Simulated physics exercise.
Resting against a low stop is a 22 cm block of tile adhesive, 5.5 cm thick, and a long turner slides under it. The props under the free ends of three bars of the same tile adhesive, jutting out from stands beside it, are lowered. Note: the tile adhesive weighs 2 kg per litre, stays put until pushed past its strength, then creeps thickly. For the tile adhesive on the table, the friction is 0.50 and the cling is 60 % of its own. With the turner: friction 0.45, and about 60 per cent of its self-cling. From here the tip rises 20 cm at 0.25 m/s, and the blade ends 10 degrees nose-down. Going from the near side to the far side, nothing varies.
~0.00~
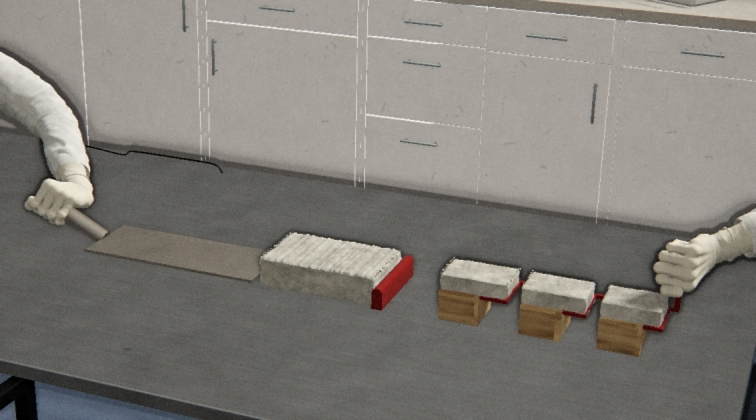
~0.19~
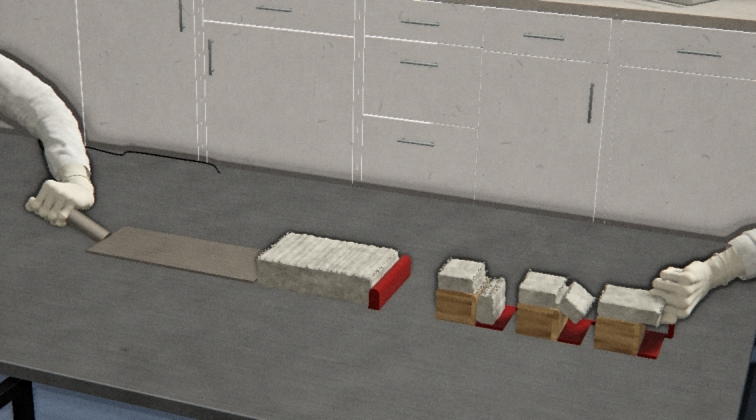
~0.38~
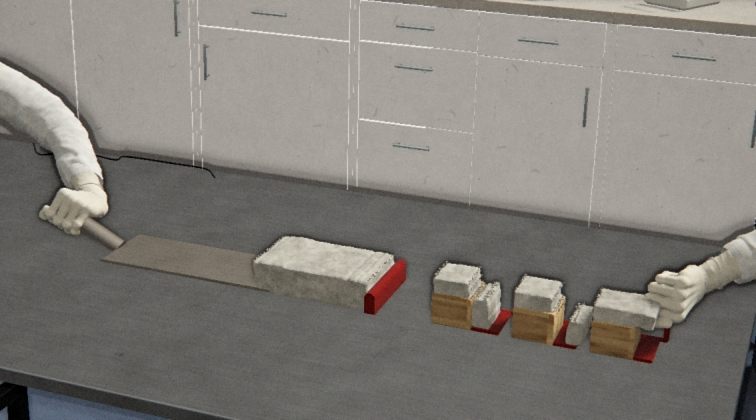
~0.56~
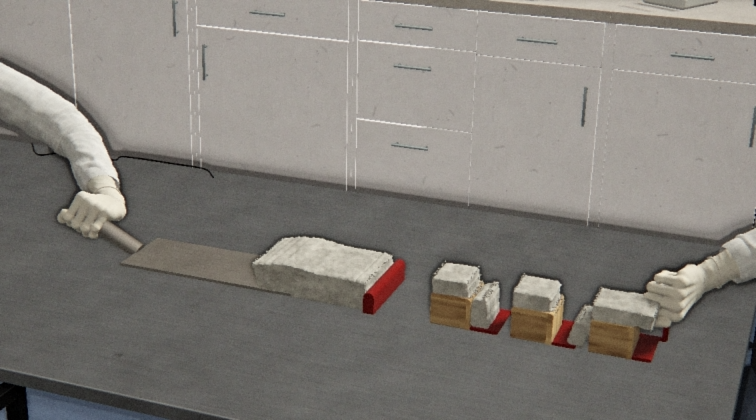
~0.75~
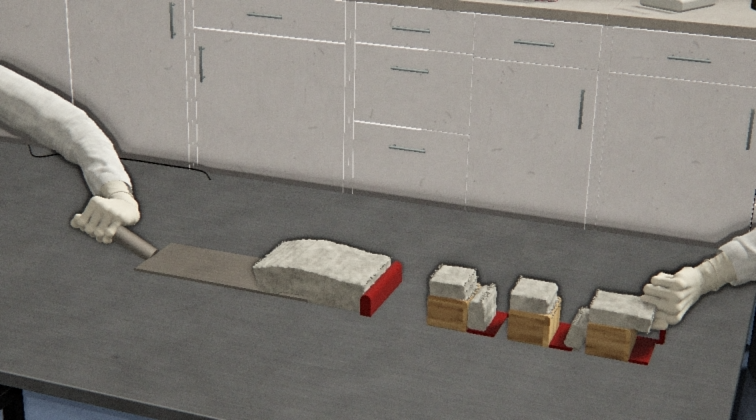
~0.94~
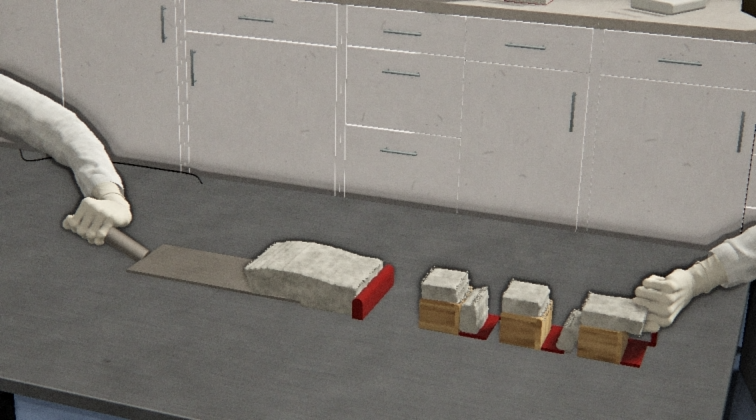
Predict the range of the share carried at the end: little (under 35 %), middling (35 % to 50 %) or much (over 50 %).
Predicted range: Middling.
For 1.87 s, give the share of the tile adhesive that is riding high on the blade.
About 45 %.
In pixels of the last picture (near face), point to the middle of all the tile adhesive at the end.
The middle is near (298, 243) in that view.
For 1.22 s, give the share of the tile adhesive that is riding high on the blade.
Near 1 %.
After 1.22 s, the tip is 7.3 cm up.
After 1.54 s, the tip is 15 cm up.
After 1.87 s, the tip is 20 cm up and 45 % is riding high on the blade.
After 2.20 s, the tip is 20 cm up and 45 % is riding high on the blade.
After 2.60 s, the tip is 20 cm up and 45 % is riding high on the blade.
